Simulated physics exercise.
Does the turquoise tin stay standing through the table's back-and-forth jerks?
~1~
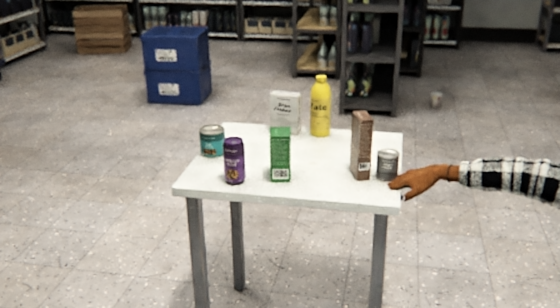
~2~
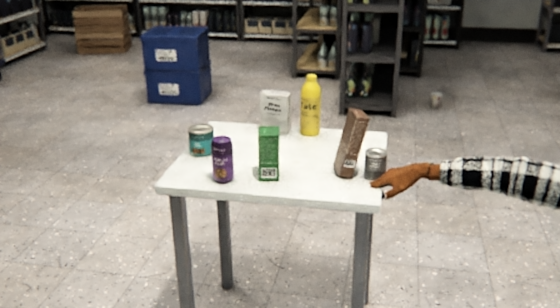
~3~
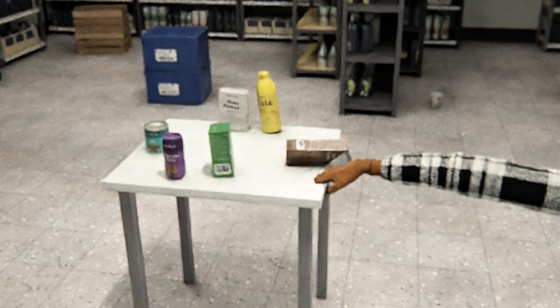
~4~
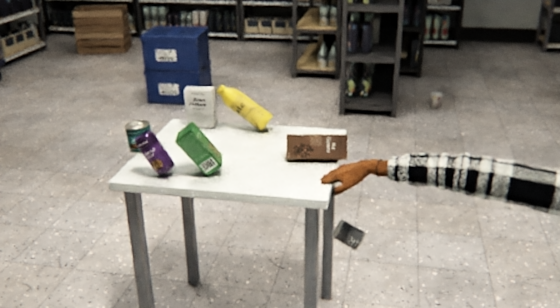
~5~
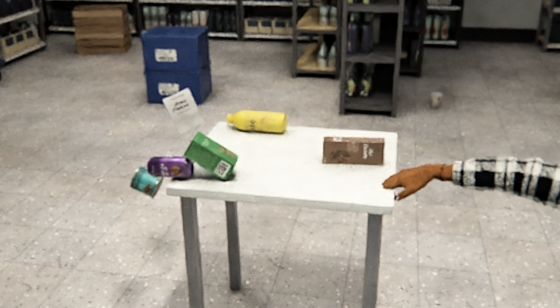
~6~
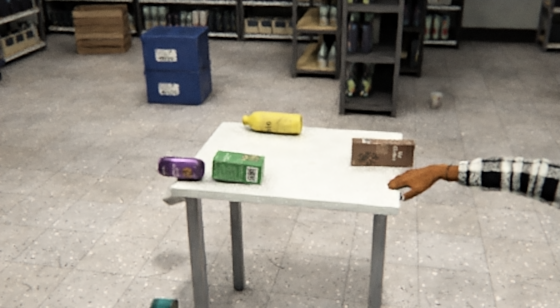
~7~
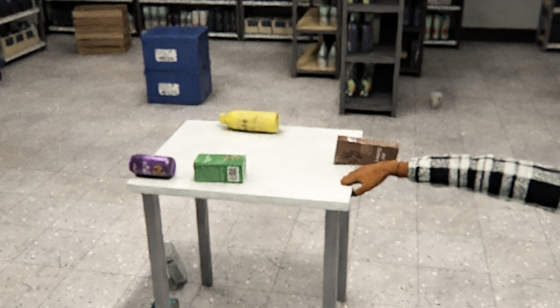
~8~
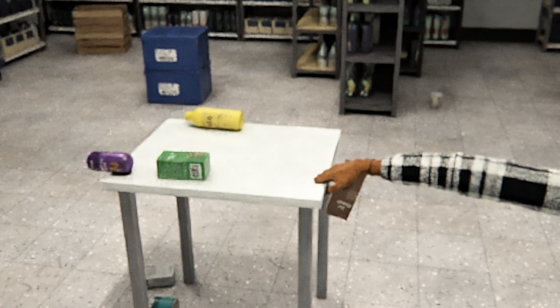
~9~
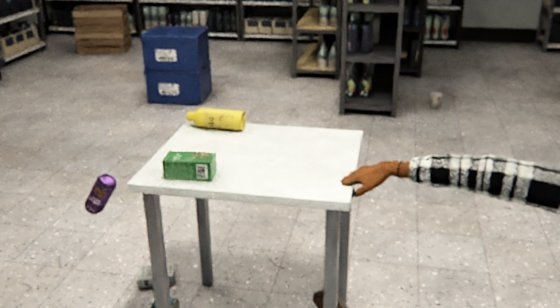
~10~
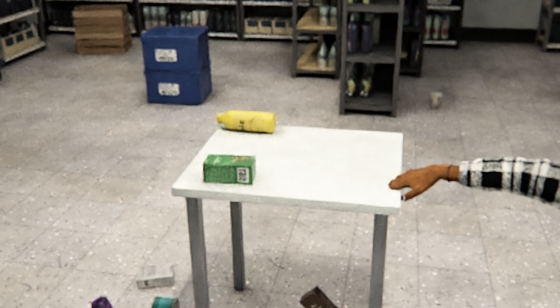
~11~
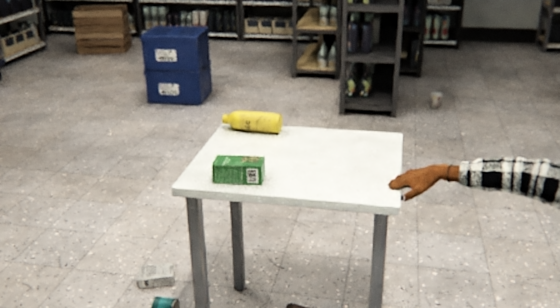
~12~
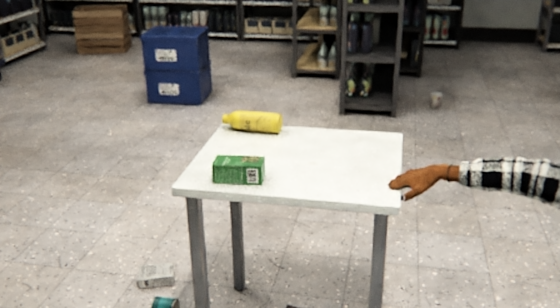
No, the turquoise tin tips over and drops off the left side of the table to the floor.
